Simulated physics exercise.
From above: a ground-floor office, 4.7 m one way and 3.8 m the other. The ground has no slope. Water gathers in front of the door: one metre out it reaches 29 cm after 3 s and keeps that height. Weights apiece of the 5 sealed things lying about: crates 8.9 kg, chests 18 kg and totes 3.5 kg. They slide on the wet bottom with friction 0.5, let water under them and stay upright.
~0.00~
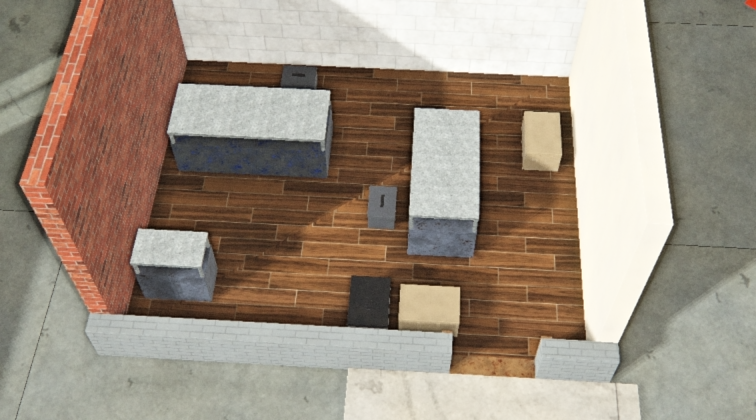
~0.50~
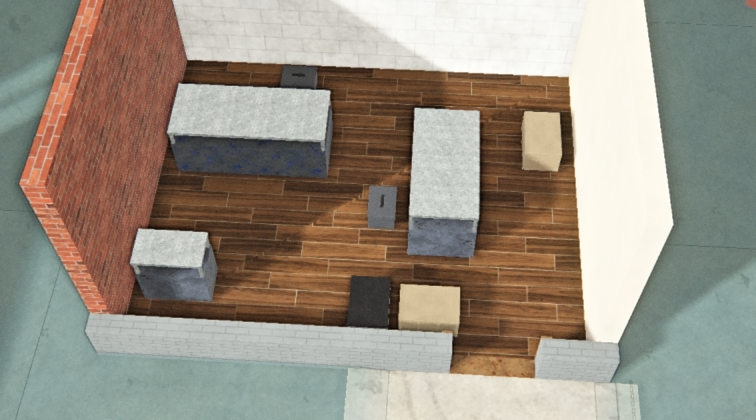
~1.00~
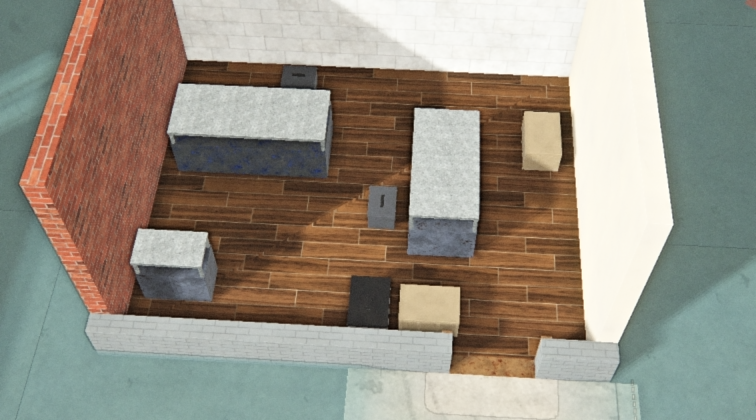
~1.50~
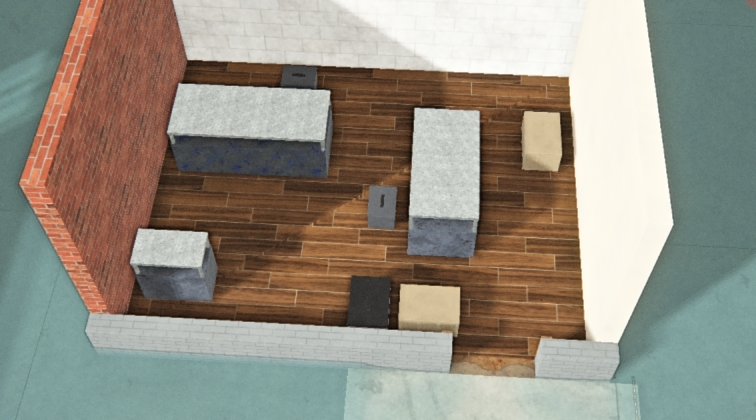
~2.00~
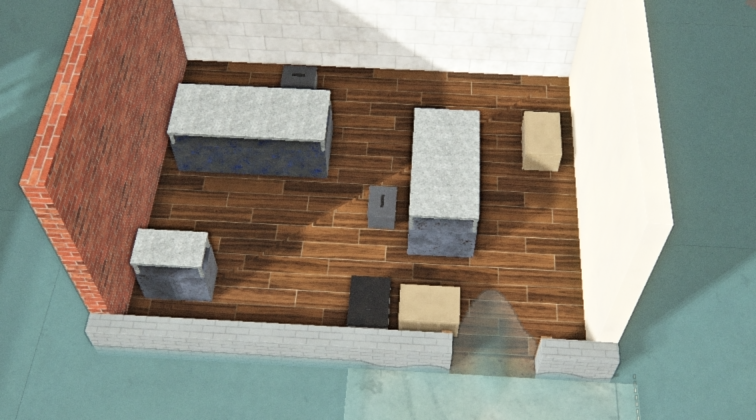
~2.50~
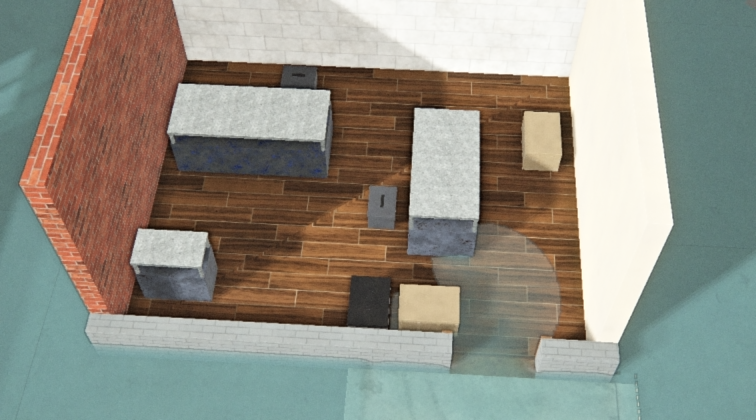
Water tints the grey ground outside blue-green, then slips through the doorway gap at lower right and spreads over the brown plank floor in a pale, rounded sheet. The roofless office, seen from above by a still camera, has a red brick wall at left and white walls behind and at right. Grey-topped counters, beige boxes and dark boxes stand inside, none of them moving.
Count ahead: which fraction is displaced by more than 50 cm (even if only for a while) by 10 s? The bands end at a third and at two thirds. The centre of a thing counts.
It is one to two thirds.
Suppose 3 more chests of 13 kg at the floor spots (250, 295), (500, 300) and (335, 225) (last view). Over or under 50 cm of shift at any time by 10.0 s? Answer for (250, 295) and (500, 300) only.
In that order: Short of it, over.
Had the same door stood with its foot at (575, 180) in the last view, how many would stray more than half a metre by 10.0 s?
In that case 4 of them.
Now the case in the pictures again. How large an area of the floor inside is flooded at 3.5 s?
Roughly 4.5 m2.
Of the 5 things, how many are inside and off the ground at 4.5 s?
2 of them.
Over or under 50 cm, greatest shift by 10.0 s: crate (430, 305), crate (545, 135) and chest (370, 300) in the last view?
In that order: Over, past it, under.
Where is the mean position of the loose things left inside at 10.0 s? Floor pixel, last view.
Near (295, 214).
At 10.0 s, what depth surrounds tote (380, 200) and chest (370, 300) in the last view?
About 7 and 5 cm.
After 3.5 s 0 of 5 are over 50 cm from their spots; 0 afloat.
After 4.5 s 1 of 5 are over 50 cm from their spots; 2 afloat.
After 7.0 s 3 of 5 are over 50 cm from their spots; 1 afloat.
After 10.0 s 3 of 5 are over 50 cm from their spots, and 3 have been at some point; 4 afloat.
